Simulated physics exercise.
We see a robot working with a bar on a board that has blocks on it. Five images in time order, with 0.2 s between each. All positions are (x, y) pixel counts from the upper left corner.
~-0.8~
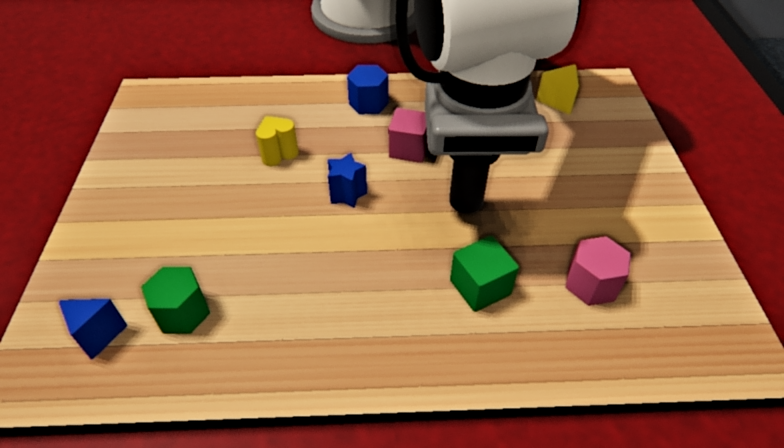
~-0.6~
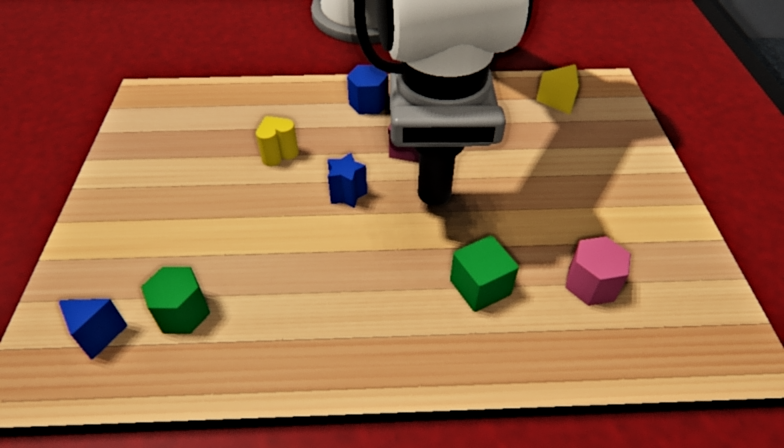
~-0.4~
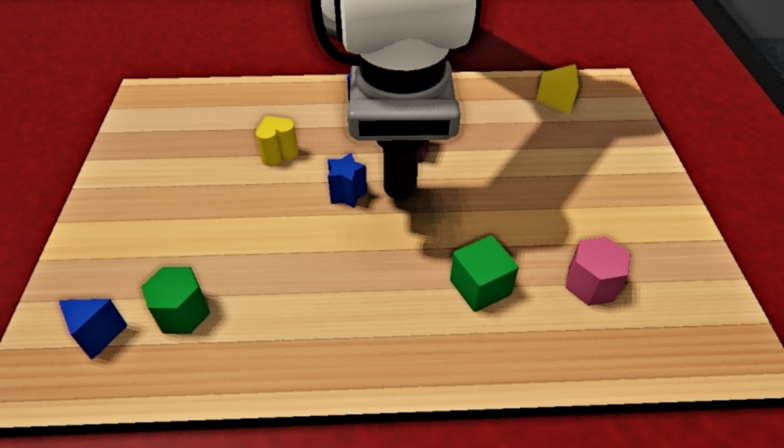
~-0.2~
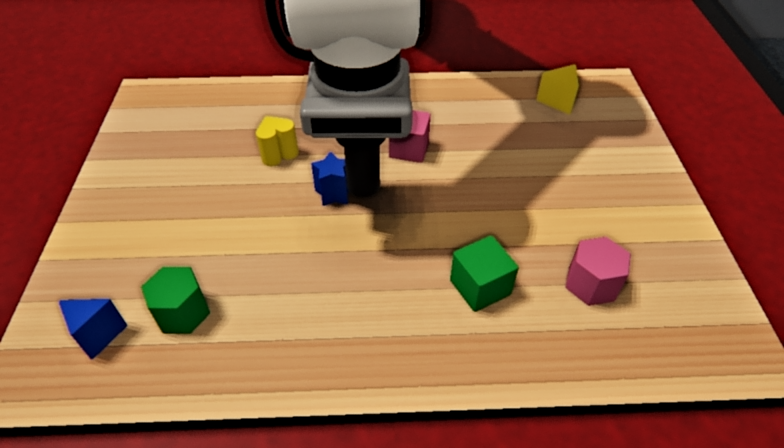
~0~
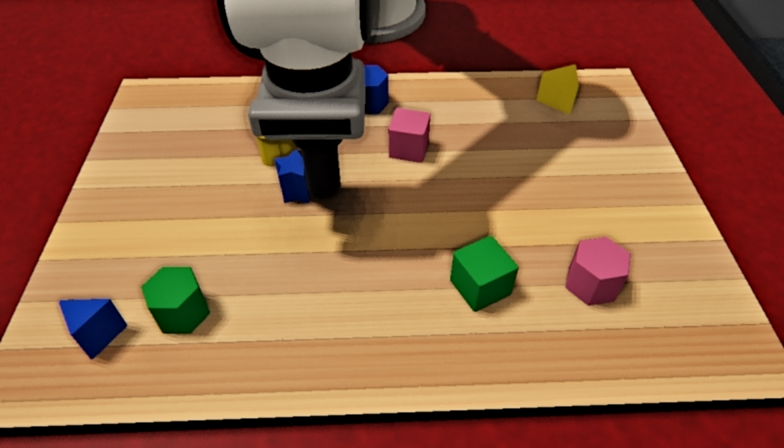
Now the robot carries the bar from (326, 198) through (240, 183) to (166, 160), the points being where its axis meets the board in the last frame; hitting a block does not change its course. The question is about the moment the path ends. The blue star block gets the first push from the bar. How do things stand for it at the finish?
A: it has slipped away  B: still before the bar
B: Still before the bar.
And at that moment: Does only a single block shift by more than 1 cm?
That would be a yes.
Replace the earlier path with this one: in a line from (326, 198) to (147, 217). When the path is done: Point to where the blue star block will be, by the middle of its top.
At the end it should sit near (238, 157).
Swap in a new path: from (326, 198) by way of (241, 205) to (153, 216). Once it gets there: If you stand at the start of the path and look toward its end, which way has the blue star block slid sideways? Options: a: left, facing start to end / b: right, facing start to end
The one that fits is b, right, facing start to end.
What follows on the original path. One third of the way, bar (264, 180); blue star block (232, 154).
Two thirds of the way, bar (210, 165); blue star block (178, 140).
At the end, bar (162, 150); yellow heart still; blue star block (129, 126).
